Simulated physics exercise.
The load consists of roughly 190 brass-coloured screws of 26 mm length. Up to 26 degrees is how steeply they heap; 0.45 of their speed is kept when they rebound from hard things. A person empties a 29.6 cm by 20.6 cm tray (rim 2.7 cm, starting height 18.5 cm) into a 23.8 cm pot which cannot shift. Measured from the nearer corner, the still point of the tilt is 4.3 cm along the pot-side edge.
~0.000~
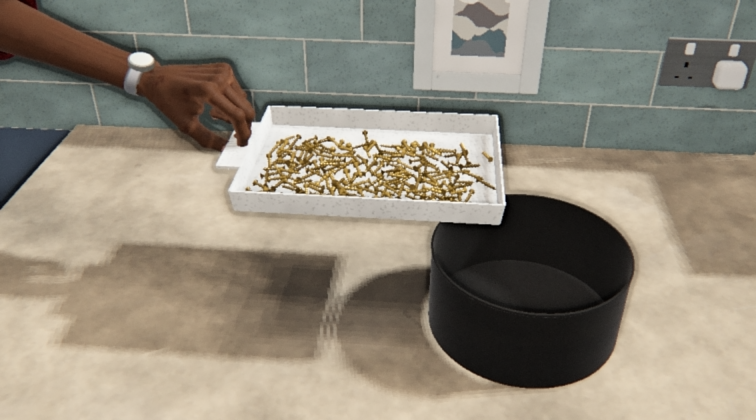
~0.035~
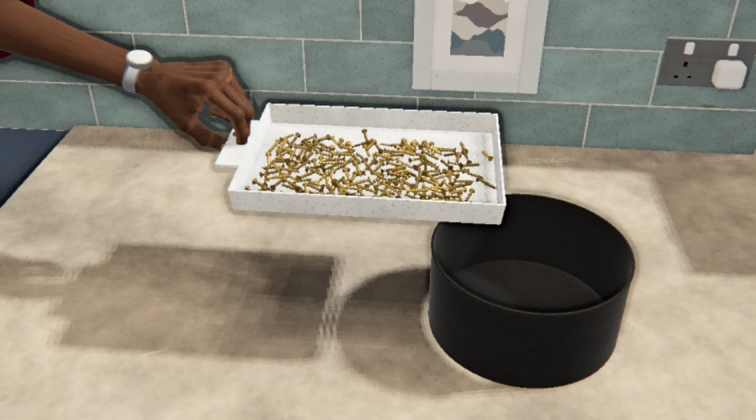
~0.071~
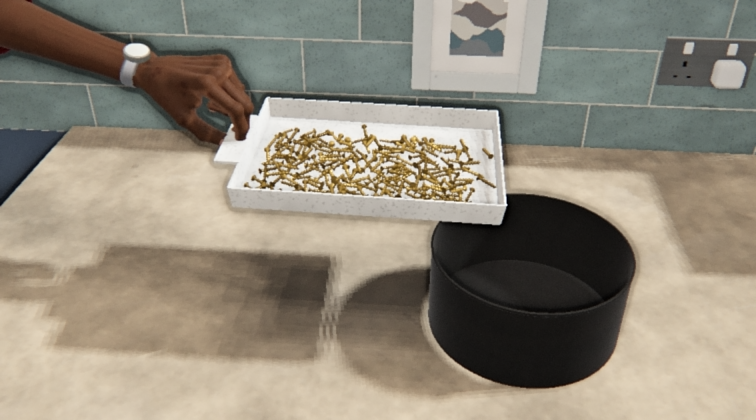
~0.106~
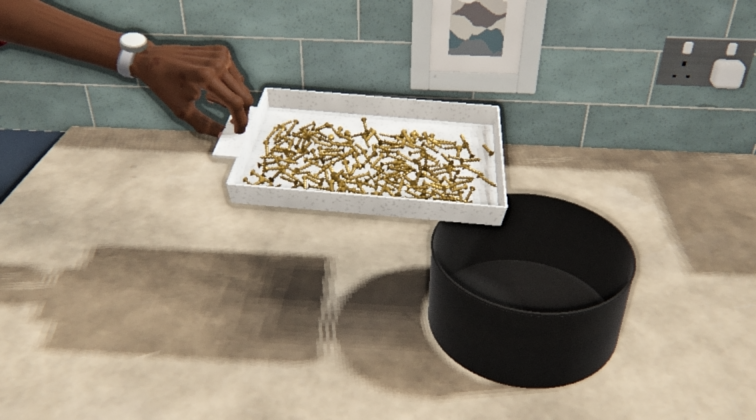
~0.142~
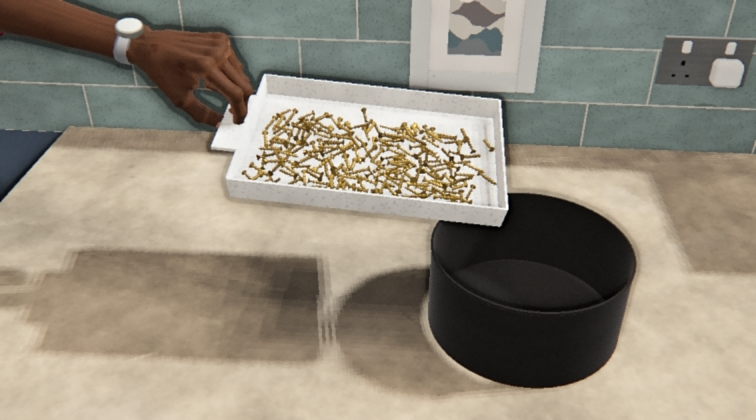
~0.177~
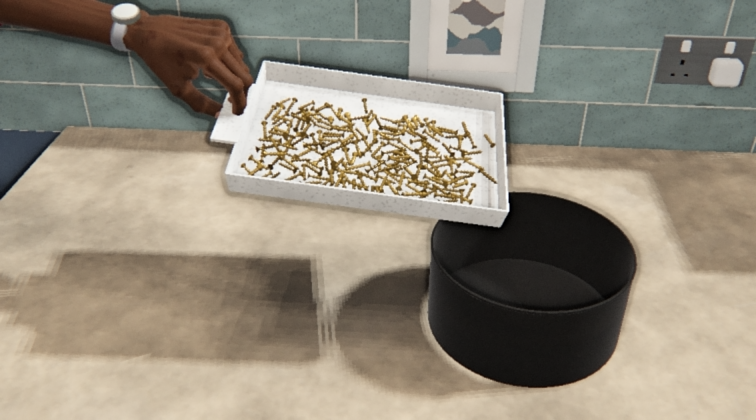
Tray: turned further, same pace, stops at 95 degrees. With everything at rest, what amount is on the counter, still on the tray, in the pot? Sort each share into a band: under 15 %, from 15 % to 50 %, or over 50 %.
Counter: From 15 % to 50 %; tray: Under 15 %; pot: Over 50 %.
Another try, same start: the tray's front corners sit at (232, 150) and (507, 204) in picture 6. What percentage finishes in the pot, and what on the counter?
In the pot: 95 per cent; on the counter: 0 per cent.
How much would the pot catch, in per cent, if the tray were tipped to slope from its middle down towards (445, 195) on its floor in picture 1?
That would be close to 100 per cent.
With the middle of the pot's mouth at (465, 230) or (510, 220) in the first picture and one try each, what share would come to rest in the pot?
The shares would be near 45 and 10 per cent respectively.
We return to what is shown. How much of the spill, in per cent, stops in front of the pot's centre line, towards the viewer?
Estimate: Close to 100 per cent of the pieces.
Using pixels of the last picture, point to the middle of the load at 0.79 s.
By then the middle of the load sits around (462, 220).
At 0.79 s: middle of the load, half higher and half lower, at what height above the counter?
Some 20 cm.
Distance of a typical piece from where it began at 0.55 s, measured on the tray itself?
Roughly 6 cm.
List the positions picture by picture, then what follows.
The first picture shows tray tilt 0 degrees, front corners at (232, 190) and (502, 203); middle of the pieces at (370, 167); pot at (531, 248).
The second picture shows tray tilt 1 degrees, front corners at (232, 189) and (502, 203); middle of the pieces at (370, 166).
The third picture shows tray tilt 2 degrees, front corners at (231, 186) and (503, 204); middle of the pieces at (370, 163).
The fourth picture shows tray tilt 5 degrees, front corners at (230, 182) and (503, 205), lowest corner right front; middle of the pieces at (370, 158).
The fifth picture shows tray tilt 9 degrees, front corners at (230, 177) and (504, 207), lowest corner right front; middle of the pieces at (370, 152).
The sixth picture shows tray tilt 13 degrees, front corners at (229, 172) and (505, 209), lowest corner right front; middle of the pieces at (370, 146); pot at (532, 245). Its pace works out near 110 degrees a second.
After 0.55 s, tilt 53 degrees; the tray holds 100 %, the pot 0 %.
After 0.79 s, tilt 79 degrees; the tray holds 85 %, the pot 5 %.
After 1.15 s, tilt 95 degrees; the tray holds 15 %, the pot 50 %.
At rest (2.6 s), counter 35 %, tray 0 %, pot 65 %.
